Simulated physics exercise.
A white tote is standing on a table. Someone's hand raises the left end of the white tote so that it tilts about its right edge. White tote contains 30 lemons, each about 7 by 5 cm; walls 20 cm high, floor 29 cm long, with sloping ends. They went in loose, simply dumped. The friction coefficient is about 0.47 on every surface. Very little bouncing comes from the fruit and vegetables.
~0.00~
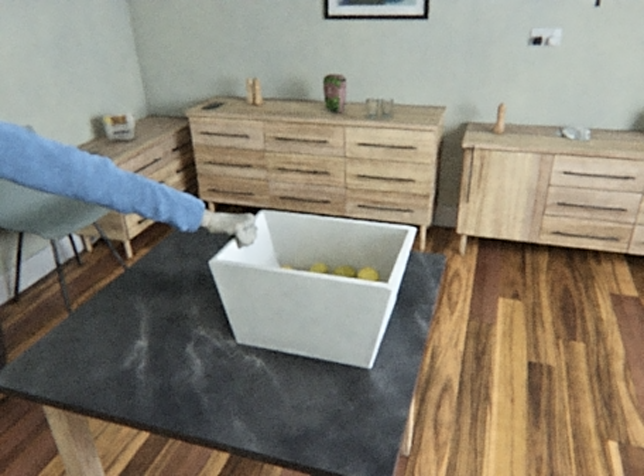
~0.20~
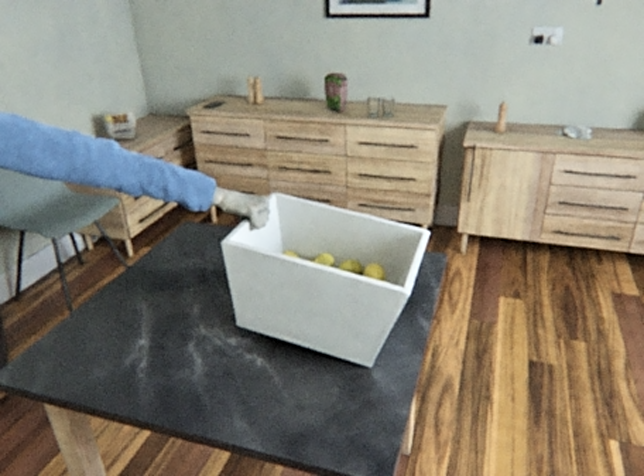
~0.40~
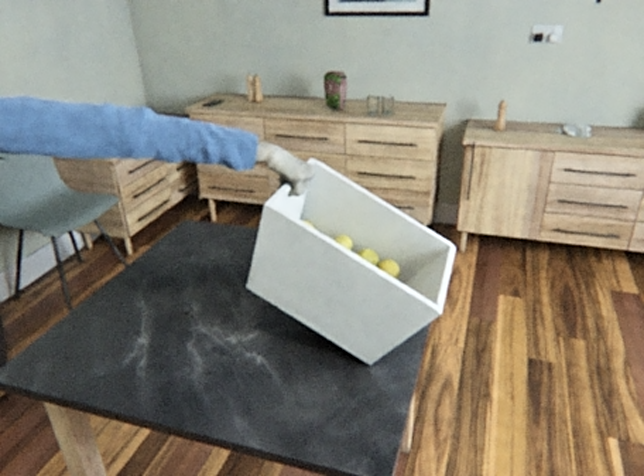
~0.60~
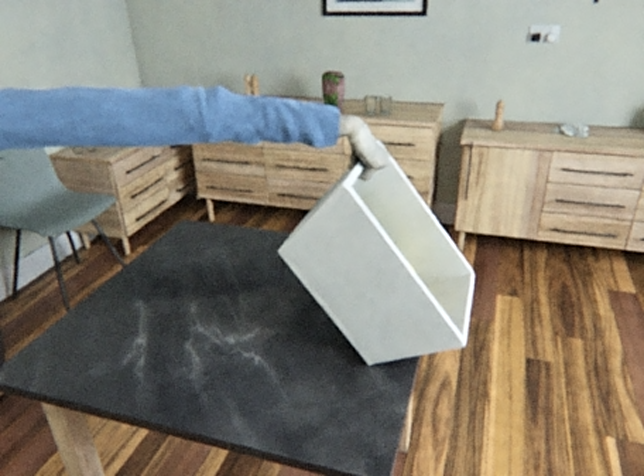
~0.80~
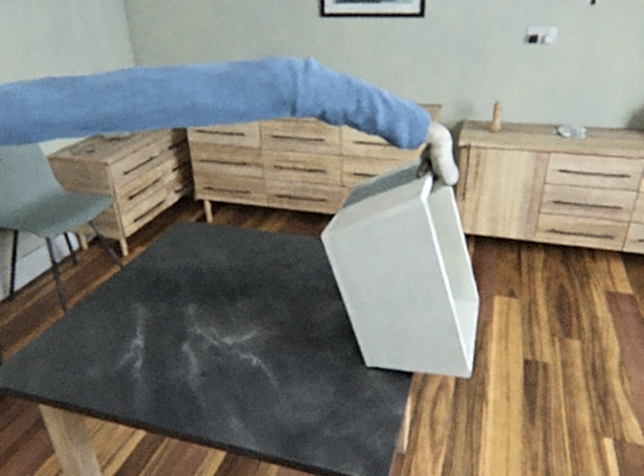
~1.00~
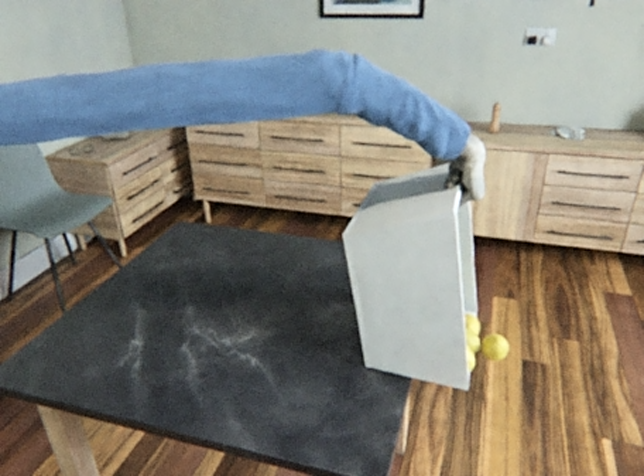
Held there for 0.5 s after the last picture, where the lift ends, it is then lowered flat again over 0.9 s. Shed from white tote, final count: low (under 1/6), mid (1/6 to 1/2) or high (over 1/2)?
Mid.
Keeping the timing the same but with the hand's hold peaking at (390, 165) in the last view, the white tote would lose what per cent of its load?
White tote: 0 %.
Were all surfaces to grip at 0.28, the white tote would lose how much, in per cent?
White tote 30 per cent.
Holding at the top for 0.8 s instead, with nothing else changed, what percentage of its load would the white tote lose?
In that case the white tote sheds 30 percent of its load.
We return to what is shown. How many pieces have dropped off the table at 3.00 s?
About 8.
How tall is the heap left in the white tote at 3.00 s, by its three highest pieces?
Roughly 15 cm high.
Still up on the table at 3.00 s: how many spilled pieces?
My count comes to close to 0.
After 1.32 s, tilt 81°; the white tote is down by 5 of 30.
After 1.72 s, tilt 69°; the white tote is down by 8 of 30.
After 2.28 s, tilt 4°; the white tote is down by 8 of 30.
Outcome (at 3.00 s), the white tote is down by 8 of 30. Asked share, 8 of 30, 27 per cent.
